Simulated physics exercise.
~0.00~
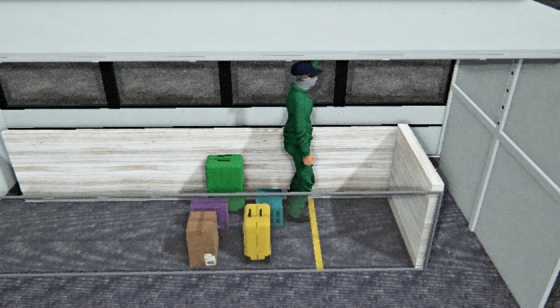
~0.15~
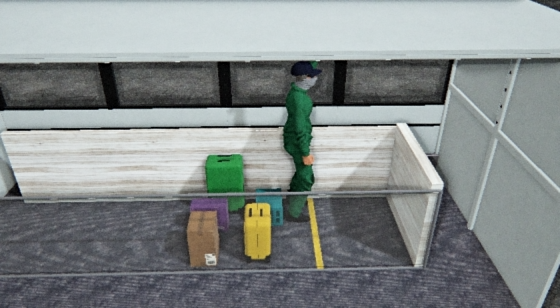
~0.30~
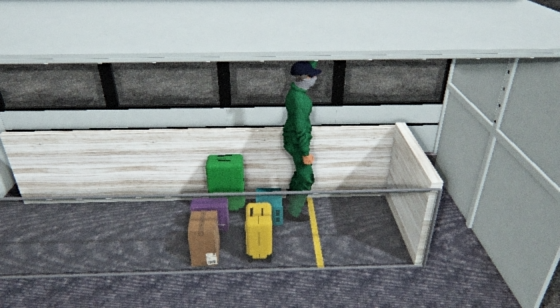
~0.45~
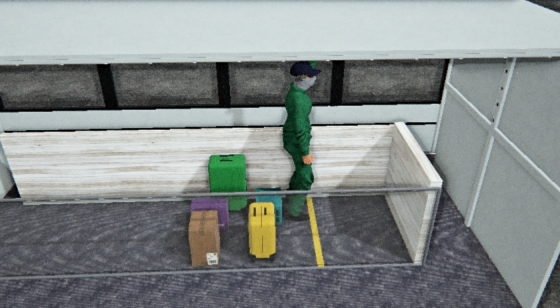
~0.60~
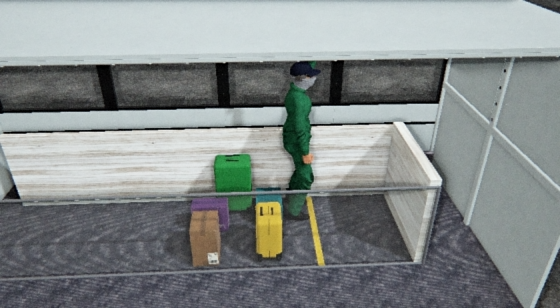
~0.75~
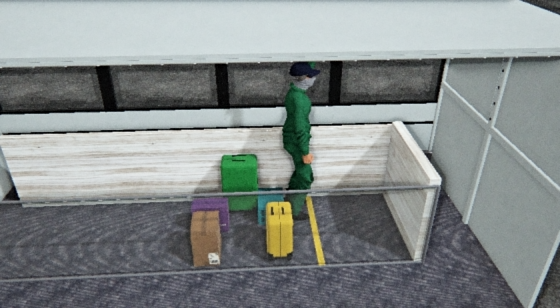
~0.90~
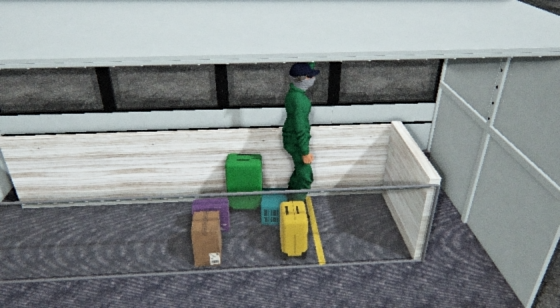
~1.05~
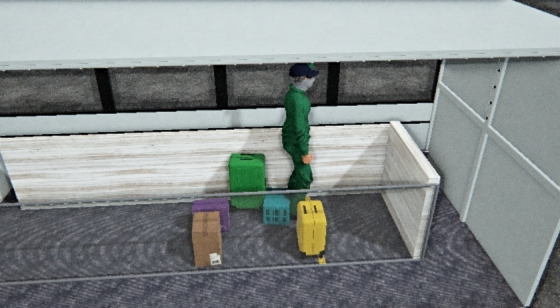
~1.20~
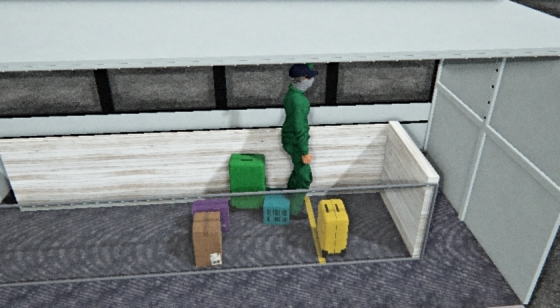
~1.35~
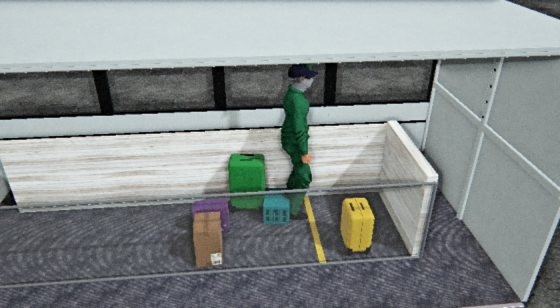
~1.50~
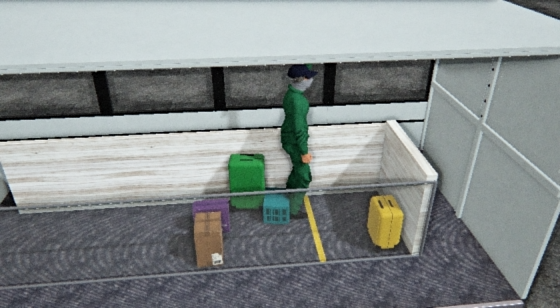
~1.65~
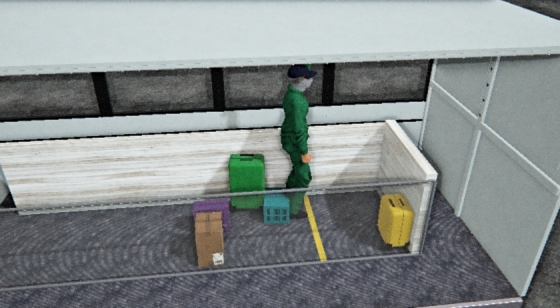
The clip opens on a figure in green overalls and a dark cap, standing still in a low-walled bay with luggage gathered to the left of a yellow line. At first the cases barely move, then the small yellow case begins to roll right while the big green case behind slides slightly the same way. The green case soon stops, but the yellow one keeps going, passing in front of the figure and crossing the line. It rolls on, upright, and ends near the right end wall, while the green case, teal crate, purple carton and brown pack remain left of the line.
